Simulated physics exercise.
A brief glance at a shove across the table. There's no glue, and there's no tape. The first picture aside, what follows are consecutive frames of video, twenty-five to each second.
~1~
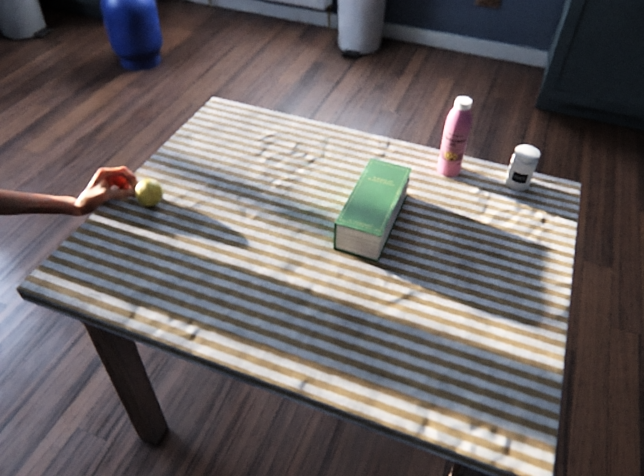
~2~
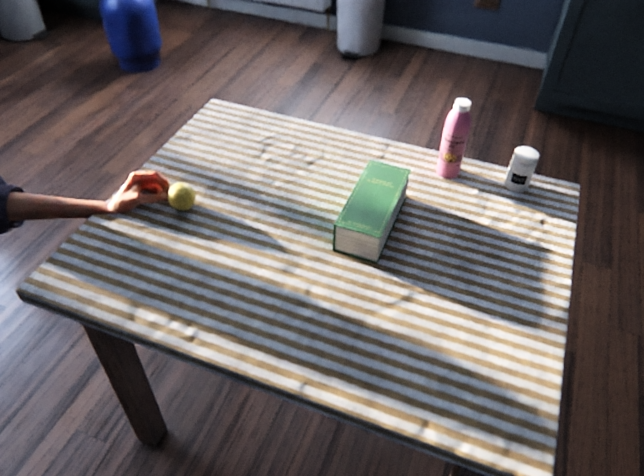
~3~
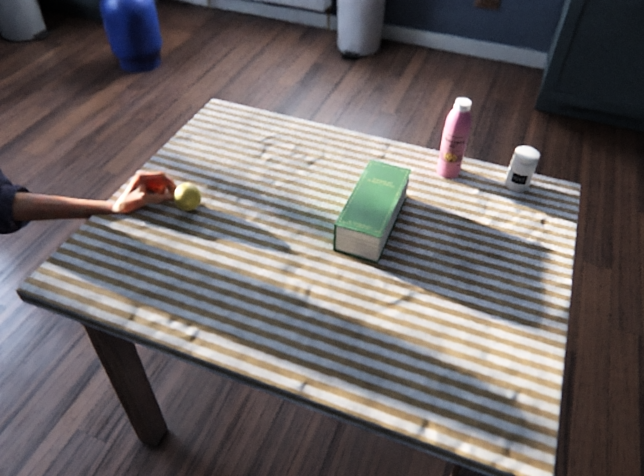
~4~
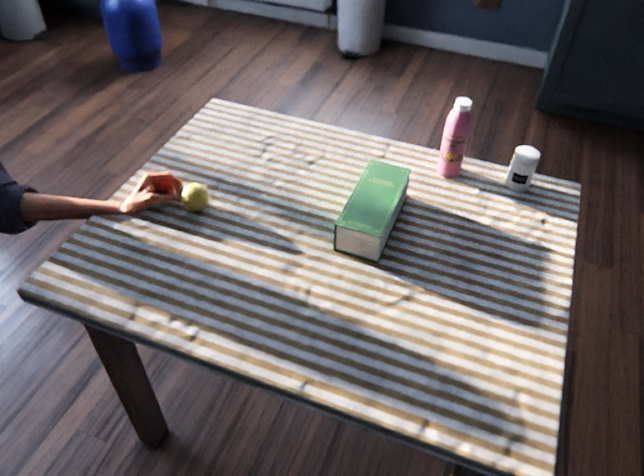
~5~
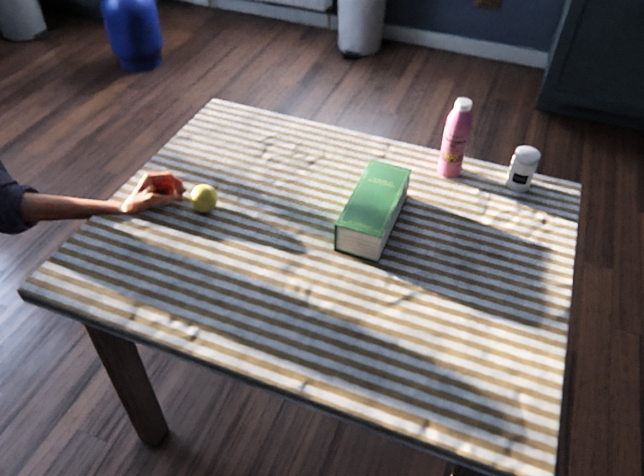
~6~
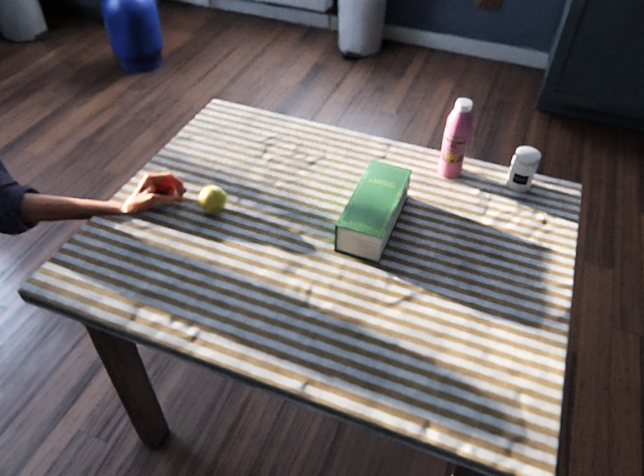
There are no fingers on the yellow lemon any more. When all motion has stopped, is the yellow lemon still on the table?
It never passes the edge.
Then, 0.20 s on from there, yellow lemon shifted well along near (250, 202).
Then, 0.40 s on from there, yellow lemon shifted well along near (283, 204).
Then, 0.70 s on from there, yellow lemon shifted well along near (324, 208).
In the end, moved from the start, yellow lemon. At the end, from the last picture's camera, yellow lemon near (336, 206).
